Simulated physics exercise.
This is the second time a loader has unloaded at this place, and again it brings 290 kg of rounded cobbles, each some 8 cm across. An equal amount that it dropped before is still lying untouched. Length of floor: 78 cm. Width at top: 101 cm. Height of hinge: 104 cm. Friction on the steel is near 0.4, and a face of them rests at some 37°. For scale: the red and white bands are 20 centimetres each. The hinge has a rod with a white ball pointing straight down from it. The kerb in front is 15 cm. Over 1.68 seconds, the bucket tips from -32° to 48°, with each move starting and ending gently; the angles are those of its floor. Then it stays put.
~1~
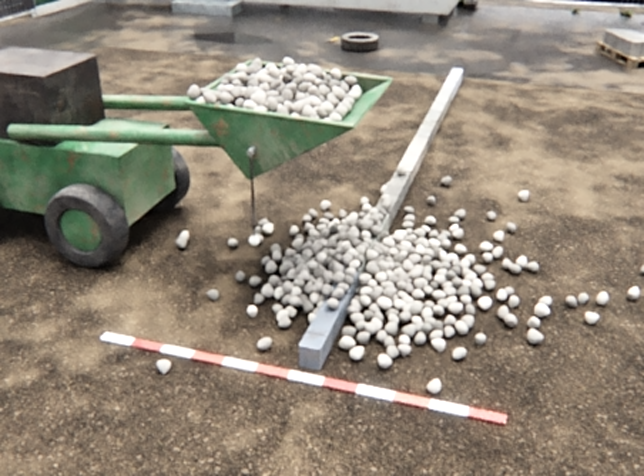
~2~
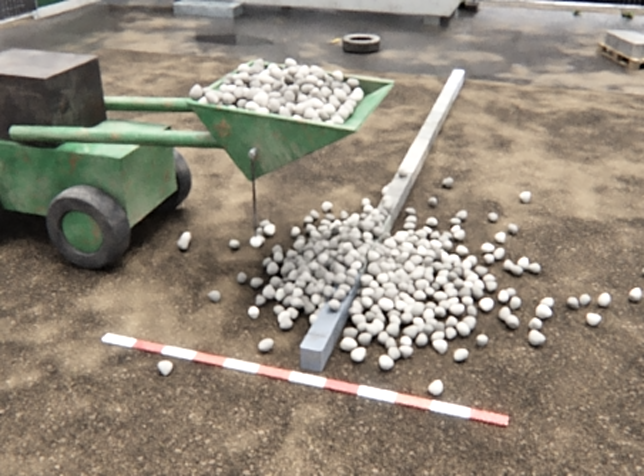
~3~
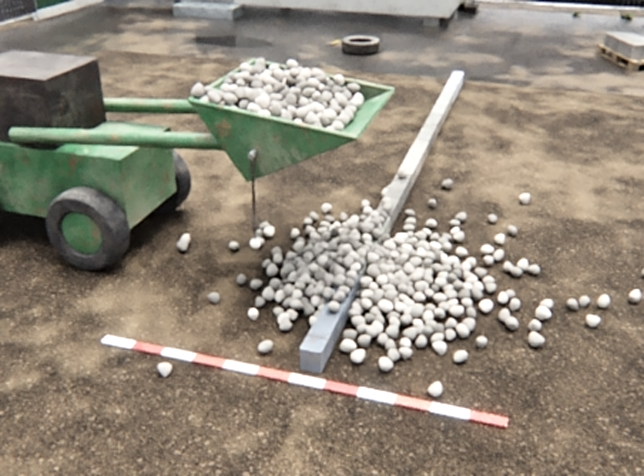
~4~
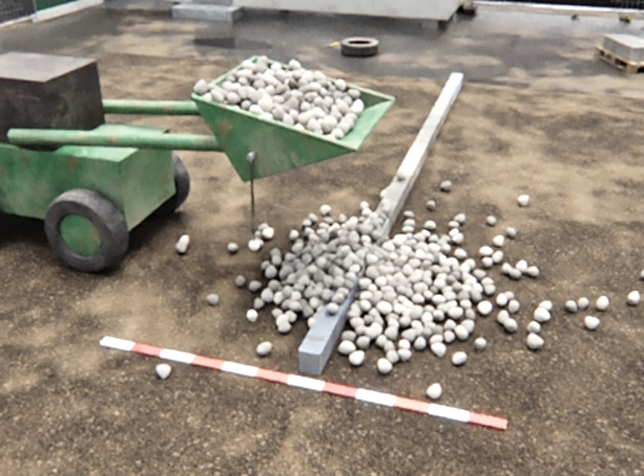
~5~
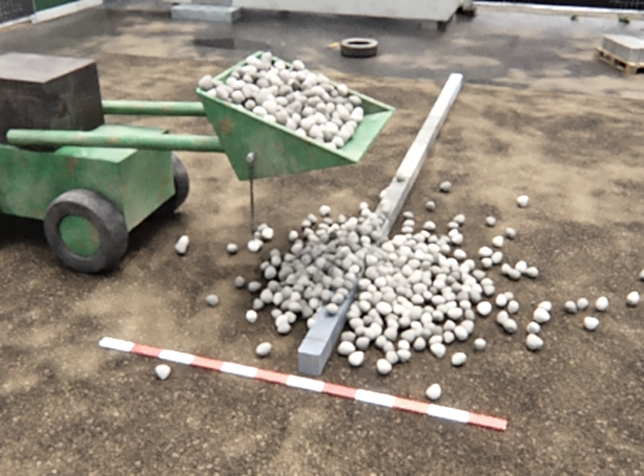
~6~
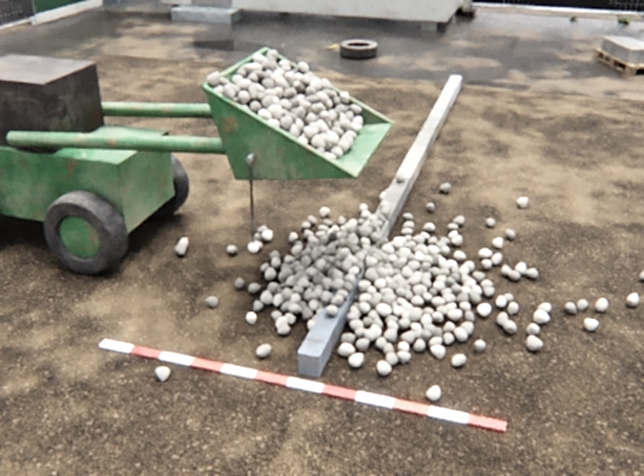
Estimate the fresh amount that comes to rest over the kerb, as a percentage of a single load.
About 70 per cent of a load.
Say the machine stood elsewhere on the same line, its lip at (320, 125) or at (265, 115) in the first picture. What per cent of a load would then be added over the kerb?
30 %, then 0 %.
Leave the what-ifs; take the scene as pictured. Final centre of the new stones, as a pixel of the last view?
I'd put their centre close to (391, 265).
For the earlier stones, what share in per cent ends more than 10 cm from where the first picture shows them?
Close to 15 in a hundred of them.
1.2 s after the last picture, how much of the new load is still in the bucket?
About 5 per cent.
Then, 0.7 s after the last picture the floor is at 36°; in per cent of one load, 89 in the bucket, 58 on this side of the kerb, 54 over the kerb; the foremost stones are at (589, 305).
Then, 1.2 s after the last picture the floor is at 48°; in per cent of one load, 7 in the bucket, 83 on this side of the kerb, 110 over the kerb; the foremost stones are at (589, 305).
Then, 1.5 s after the last picture the floor is at 48°; in per cent of one load, 0 in the bucket, 79 on this side of the kerb, 121 over the kerb; the foremost stones are at (589, 305).
Then, 4.0 s after the last picture the floor is at 48°; in per cent of one load, 0 in the bucket, 77 on this side of the kerb, 123 over the kerb; the foremost stones are at (598, 286). Net gain over the kerb, 70.
